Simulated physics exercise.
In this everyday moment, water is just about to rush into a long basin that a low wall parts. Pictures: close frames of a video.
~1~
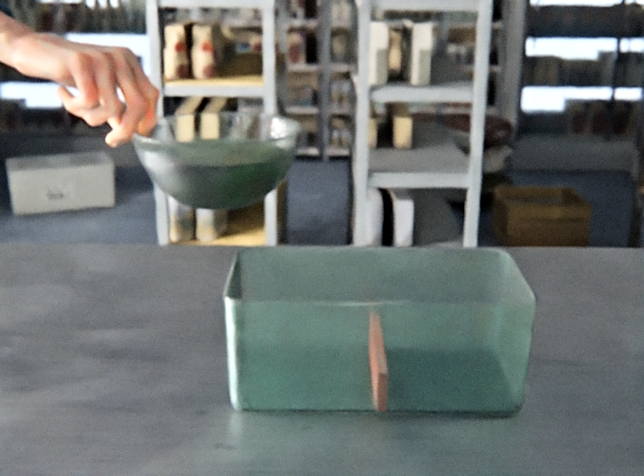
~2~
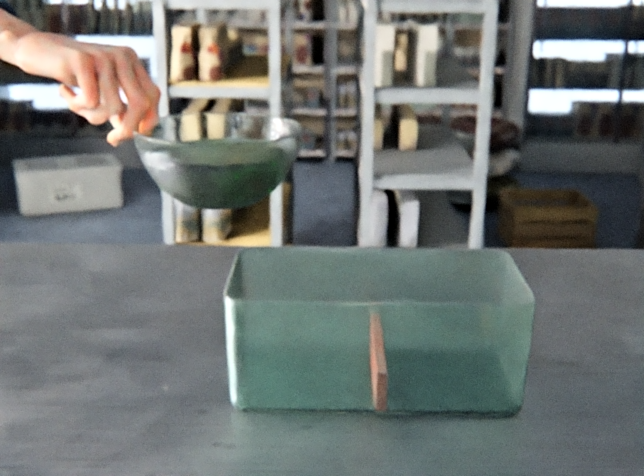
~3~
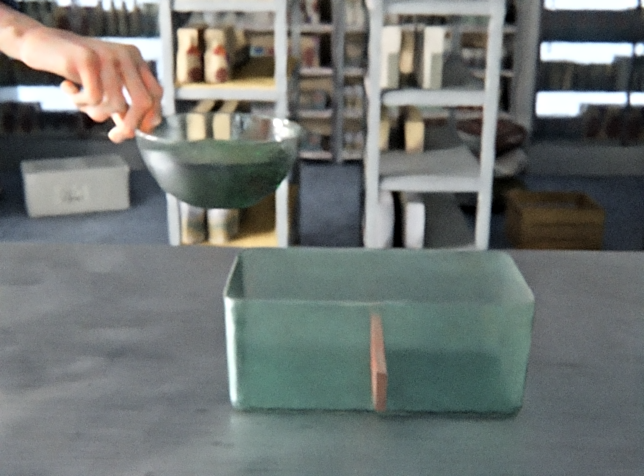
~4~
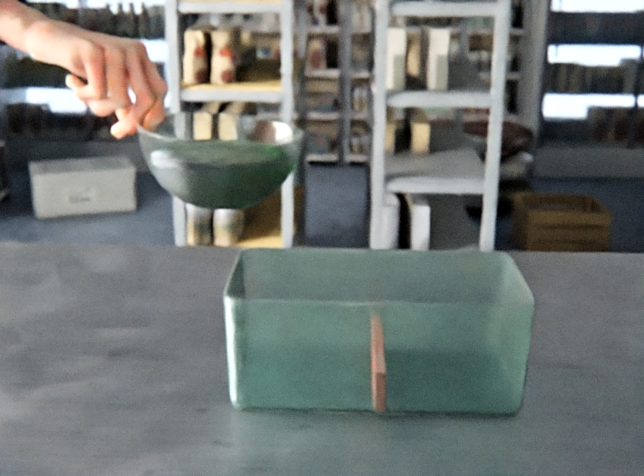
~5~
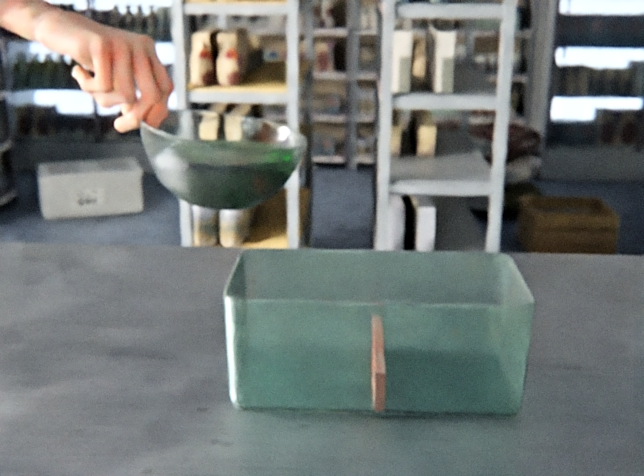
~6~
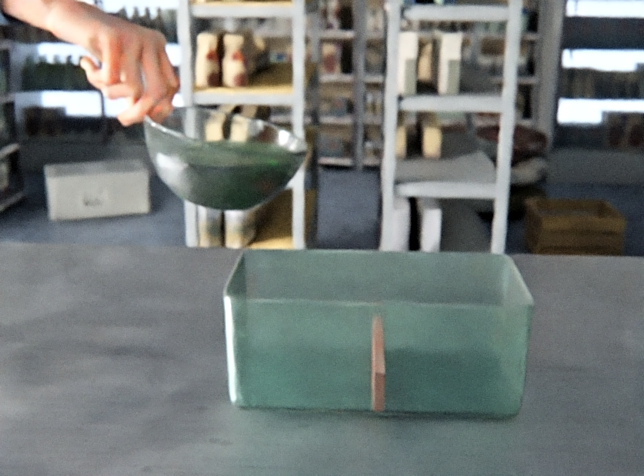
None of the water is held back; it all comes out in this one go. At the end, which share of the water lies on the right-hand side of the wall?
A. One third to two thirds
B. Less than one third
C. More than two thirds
The answer is B.
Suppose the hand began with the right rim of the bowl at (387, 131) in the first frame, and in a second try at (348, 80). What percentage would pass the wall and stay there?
It would come to near 90 per cent, and then near 75 per cent.
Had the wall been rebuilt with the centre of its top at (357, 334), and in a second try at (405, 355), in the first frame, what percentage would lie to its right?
35 % and 15 %, roughly.
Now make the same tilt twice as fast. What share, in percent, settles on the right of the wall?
It comes to some 5 in a hundred.
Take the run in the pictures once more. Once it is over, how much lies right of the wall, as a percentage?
It comes to about 5 per cent.
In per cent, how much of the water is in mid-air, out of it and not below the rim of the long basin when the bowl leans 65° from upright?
I'd say some 30 per cent of it.
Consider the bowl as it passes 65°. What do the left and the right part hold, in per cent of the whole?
On the left 20 %, on the right 0 %.
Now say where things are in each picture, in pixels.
In the first picture, tilt 0°; pouring edge (301, 130); surface from (146, 151) to (292, 153); the long basin's rim runs from (232, 274) to (521, 277); the wall's top is at (378, 342).
In the second picture, tilt 1°; pouring edge (301, 131); surface from (147, 151) to (293, 153).
In the third picture, tilt 2°; pouring edge (303, 134); surface from (149, 150) to (293, 154).
In the fourth picture, tilt 5°; pouring edge (304, 138); surface from (151, 150) to (294, 156).
In the fifth picture, tilt 8°; pouring edge (306, 144); surface from (155, 150) to (296, 158).
In the sixth picture, tilt 13°; pouring edge (307, 151); surface from (158, 150) to (301, 157).
A moment on, the bowl is tipped part way and 48 per cent is still to pour, 21 is left of the wall and 0 right of it.
Next, the bowl is tipped on its side and 1 per cent is still to pour, 91 is left of the wall and 3 right of it.
Then the bowl is tipped right over and 0 per cent is still to pour, 95 is left of the wall and 5 right of it.
Later the bowl is tipped right over and 0 per cent is still to pour, 95 is left of the wall and 5 right of it.
Finally, 95 per cent lies left of the wall, 5 right of it and 0 outside.
